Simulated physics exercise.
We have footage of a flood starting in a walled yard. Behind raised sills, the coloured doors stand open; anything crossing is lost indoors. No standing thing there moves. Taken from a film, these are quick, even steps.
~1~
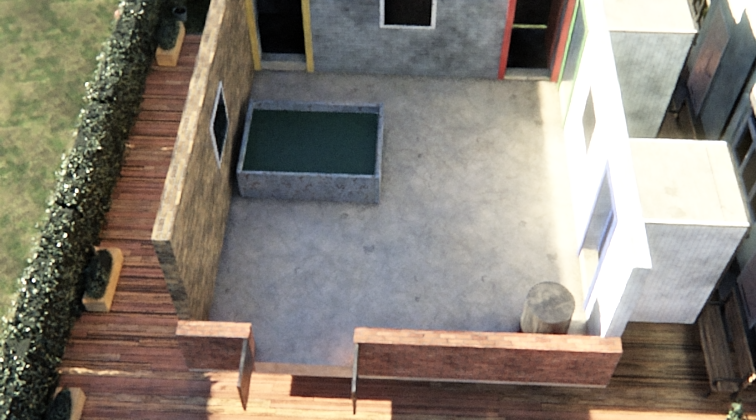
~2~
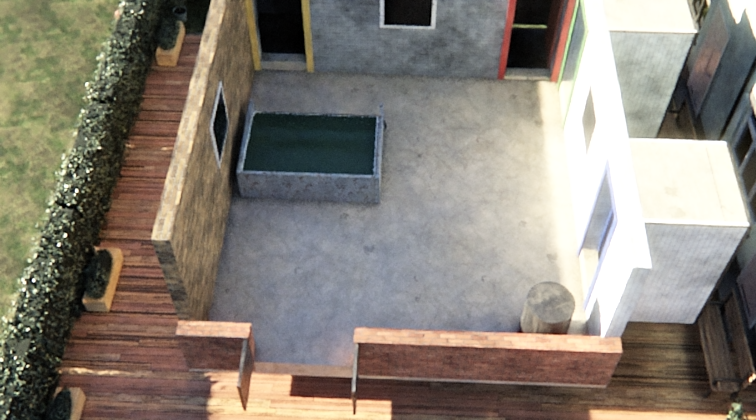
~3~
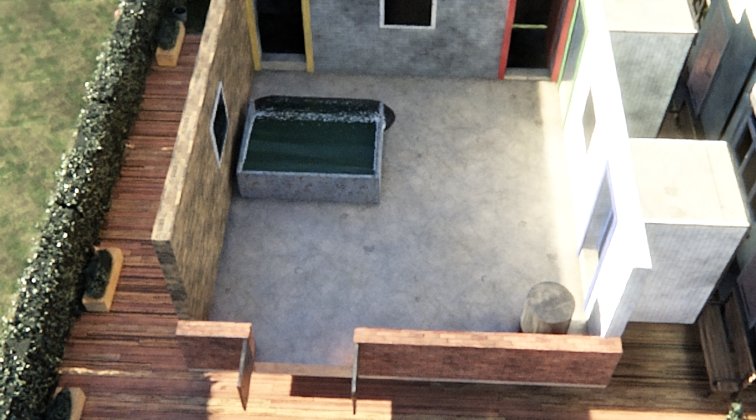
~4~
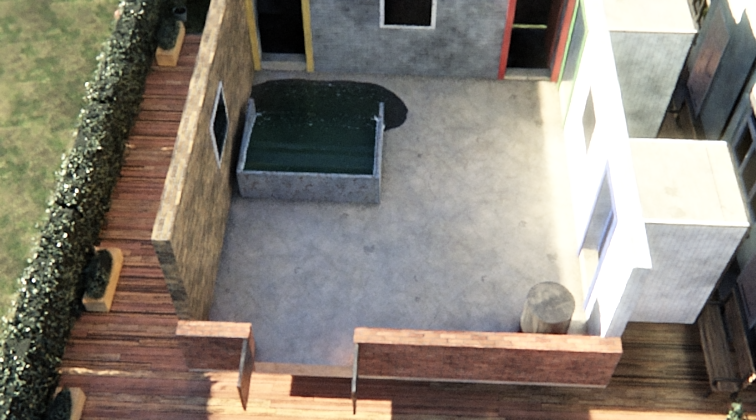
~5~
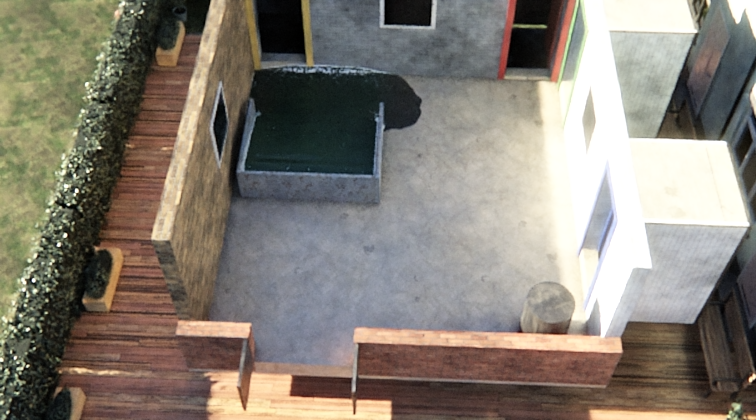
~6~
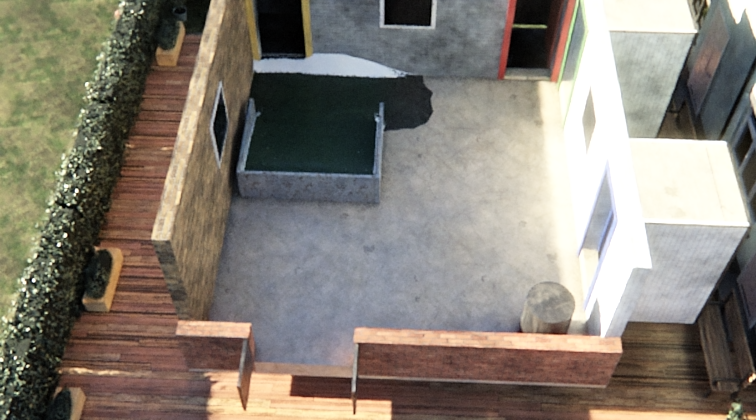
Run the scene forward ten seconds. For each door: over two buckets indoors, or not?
I expect the red door to go over the limit. I expect the green door to stay within two buckets. I expect the blue door to stay within two buckets. I expect the yellow door to go over the limit.
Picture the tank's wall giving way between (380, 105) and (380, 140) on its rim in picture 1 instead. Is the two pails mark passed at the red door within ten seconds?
Note on red - it gets too much.
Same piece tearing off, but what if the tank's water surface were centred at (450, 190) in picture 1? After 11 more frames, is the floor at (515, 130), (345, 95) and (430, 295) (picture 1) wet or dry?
First spot swamped, second swamped, third bare.
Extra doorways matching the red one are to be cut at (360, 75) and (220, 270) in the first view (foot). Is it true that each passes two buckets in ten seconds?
One after the other: Passes that mark, lets less in.
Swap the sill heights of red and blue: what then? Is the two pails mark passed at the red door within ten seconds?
Result: Red door comes in below.
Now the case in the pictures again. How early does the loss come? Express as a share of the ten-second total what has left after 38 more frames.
Around 75 percent.
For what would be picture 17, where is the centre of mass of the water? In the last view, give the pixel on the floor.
Around pixel (340, 113).
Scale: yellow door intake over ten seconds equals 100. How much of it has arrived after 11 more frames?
Around 80 in a hundred.
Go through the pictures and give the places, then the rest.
The first picture shows still water in the water tank at (313, 141).
In the second picture, water pours out on the water tank's far side and has run to (383, 128).
In the third picture, water pours out on the water tank's far side and has run to (248, 113).
In the fourth picture, the front is at (252, 90), out from the gap on the water tank's far side.
In the fifth picture, water pours out on the water tank's far side and has run to (407, 89).
In the sixth picture, water pours out on the water tank's far side and has run to (414, 76).
A moment on, water covers 15 % of the floor; the red door not reached, the green door not reached, the blue door not reached, the yellow door over two buckets in.
Next, water covers 25 % of the floor; the red door wet at the sill, nothing in, the green door wet at the sill, nothing in, the blue door not reached, the yellow door far over two buckets in.
Then, water covers 45 % of the floor; the red door under two buckets in, the green door wet at the sill, nothing in, the blue door not reached, the yellow door far over two buckets in.
Later, water covers 60 % of the floor; the red door over two buckets in, the green door wet at the sill, nothing in, the blue door wet at the sill, nothing in, the yellow door far over two buckets in.
In the end, water covers 85 % of the floor; the red door over two buckets in, the green door wet at the sill, nothing in, the blue door wet at the sill, nothing in, the yellow door far over two buckets in.
